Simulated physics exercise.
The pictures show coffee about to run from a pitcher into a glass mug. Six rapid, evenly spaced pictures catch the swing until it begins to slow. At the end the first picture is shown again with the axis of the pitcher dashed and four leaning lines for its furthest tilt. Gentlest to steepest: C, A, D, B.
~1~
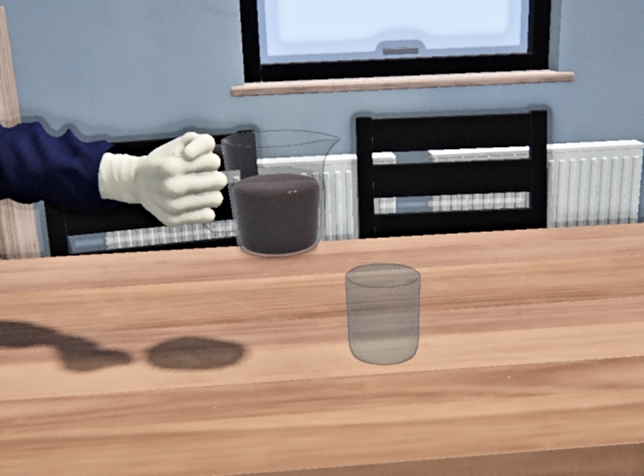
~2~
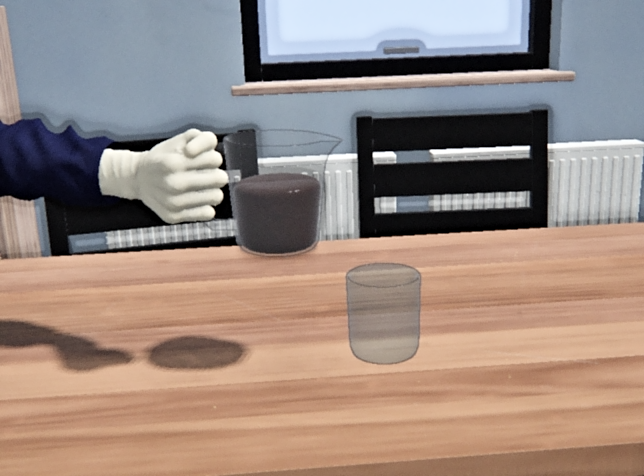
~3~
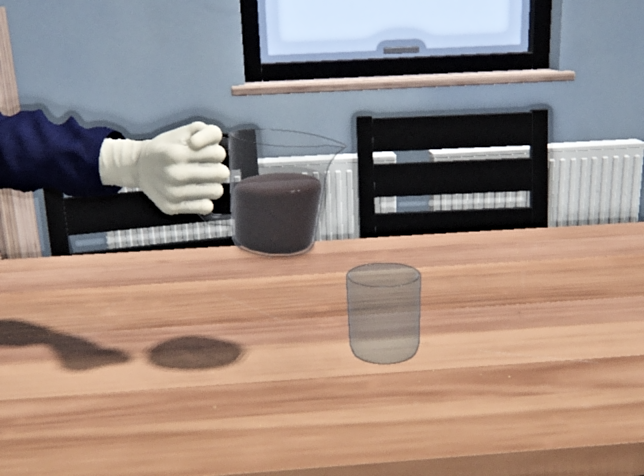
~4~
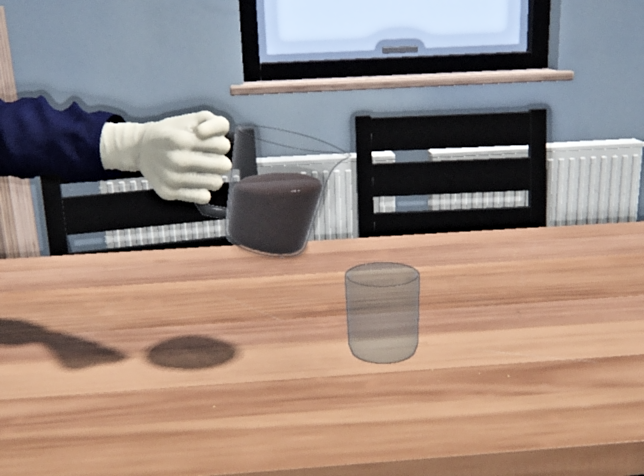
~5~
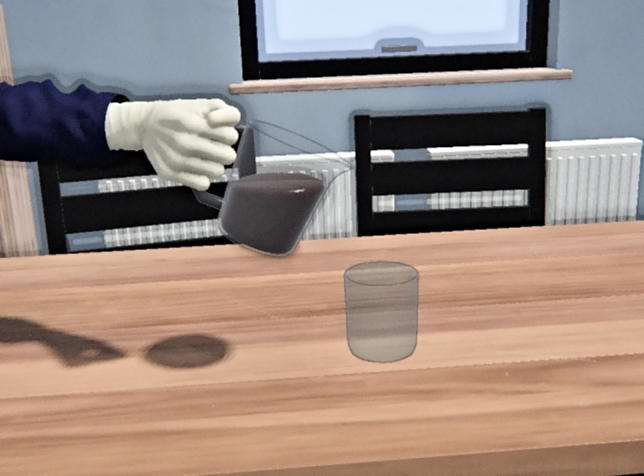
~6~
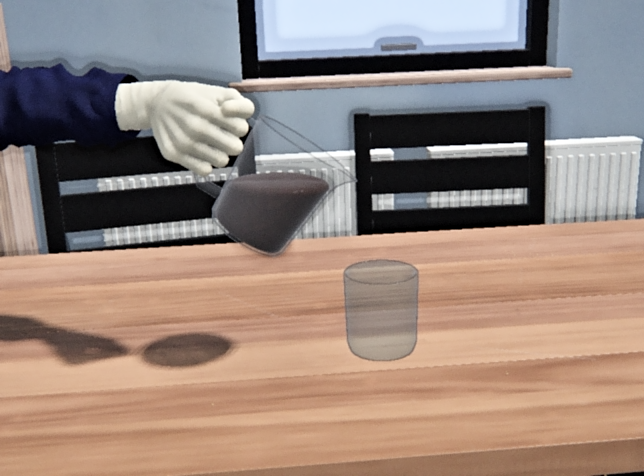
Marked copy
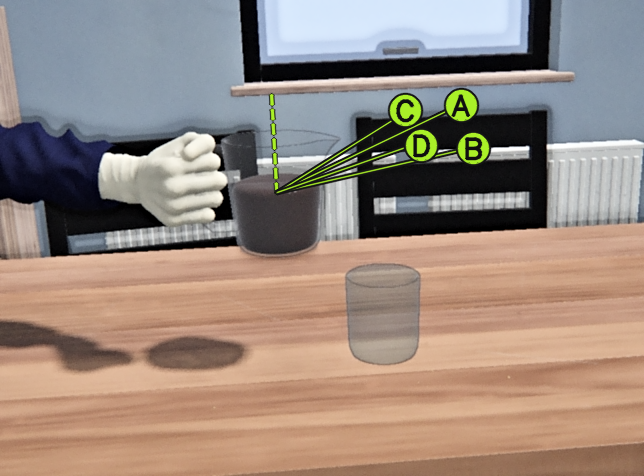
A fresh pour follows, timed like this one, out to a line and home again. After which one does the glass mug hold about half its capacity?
D is best.
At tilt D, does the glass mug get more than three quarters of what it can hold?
No, it does not.
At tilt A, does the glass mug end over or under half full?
Under half.
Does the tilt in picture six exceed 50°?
No, it does not.
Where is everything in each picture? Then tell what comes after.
The first frame shows upright, lip at (339, 138); rim of the glass mug round (383, 275); nothing has left yet.
The second frame shows upright, lip at (341, 140); nothing has left yet.
The third frame shows tipped about 7°, lip at (345, 145); nothing has left yet.
The fourth frame shows tipped about 15°, lip at (350, 155); nothing has left yet.
The fifth frame shows tipped about 25°, lip at (353, 166); nothing has left yet.
The sixth frame shows tipped about 35°, lip at (356, 179); nothing has left yet.
In lime, A at (445, 111); B at (456, 151); C at (391, 120); D at (403, 148).
Choosing A, the glass mug ends with about 38 % of what it can hold; 3 % of the coffee is spilt.
Choosing B, the glass mug ends with about 63 % of what it can hold; 6 % of the coffee is spilt.
Choosing C, the glass mug ends with about 25 % of what it can hold.
Choosing D, the glass mug ends with about 52 % of what it can hold; 4 % of the coffee is spilt.
